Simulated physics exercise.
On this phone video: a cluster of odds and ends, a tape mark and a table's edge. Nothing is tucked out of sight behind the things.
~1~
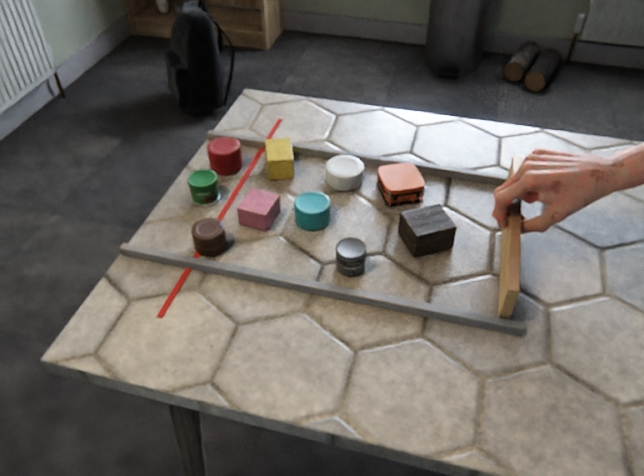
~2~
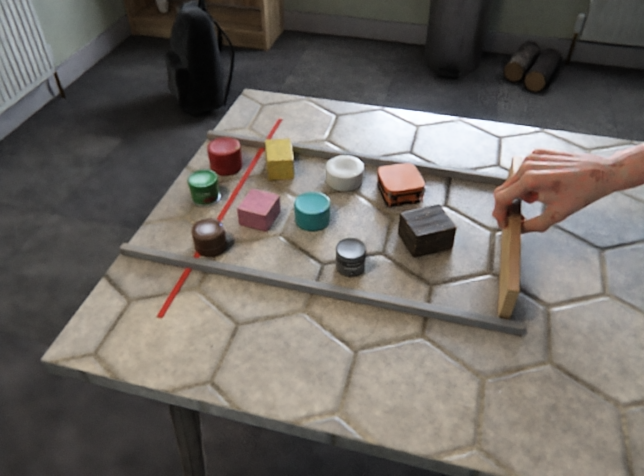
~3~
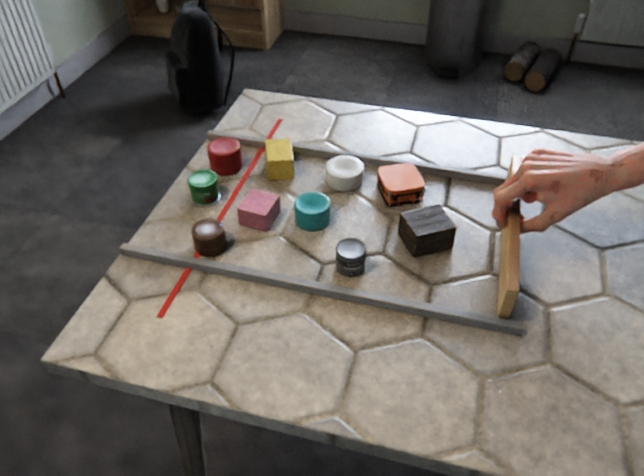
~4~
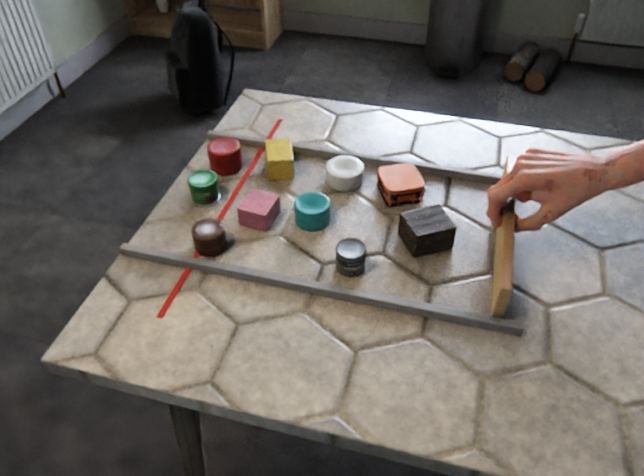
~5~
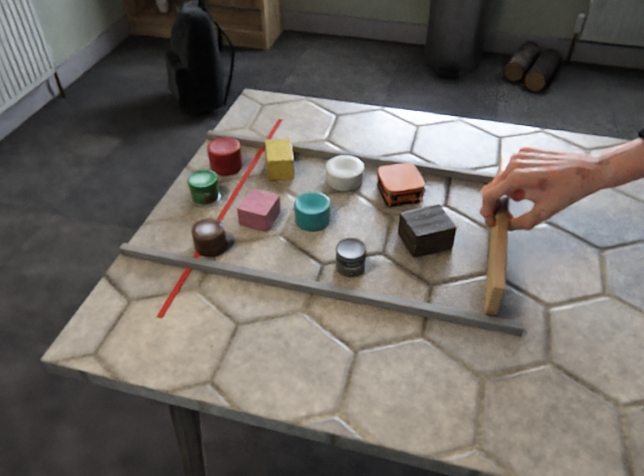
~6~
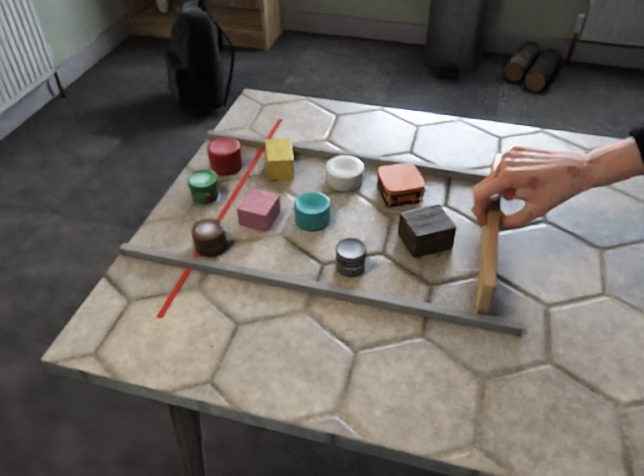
A hand slides an upright wooden board slightly left while the scattered small objects stay still.
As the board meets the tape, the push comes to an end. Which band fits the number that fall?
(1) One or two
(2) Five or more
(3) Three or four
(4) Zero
3, three or four.
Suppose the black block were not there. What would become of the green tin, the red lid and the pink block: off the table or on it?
So: The green tin does not drop, the red lid goes down, the pink block does not drop.
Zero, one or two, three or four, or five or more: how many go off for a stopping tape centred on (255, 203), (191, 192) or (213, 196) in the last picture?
One after another: One to two; five or more; five or over.
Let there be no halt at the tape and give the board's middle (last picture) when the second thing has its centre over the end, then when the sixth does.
First about (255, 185), next about (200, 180).
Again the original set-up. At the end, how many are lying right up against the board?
3 in contact.
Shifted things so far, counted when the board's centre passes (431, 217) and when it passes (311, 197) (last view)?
At the first point the count is 1, at the second it's 8.
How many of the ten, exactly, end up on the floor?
That makes a total of 3.
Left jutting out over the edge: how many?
Overhang count: 2.
Early on, none off yet; red lid at rest near (225, 156); green tin at rest near (204, 188); brown lid at rest near (209, 237).
Finally, the number that fall off is three or four; lost, yellow block, green tin and red lid.
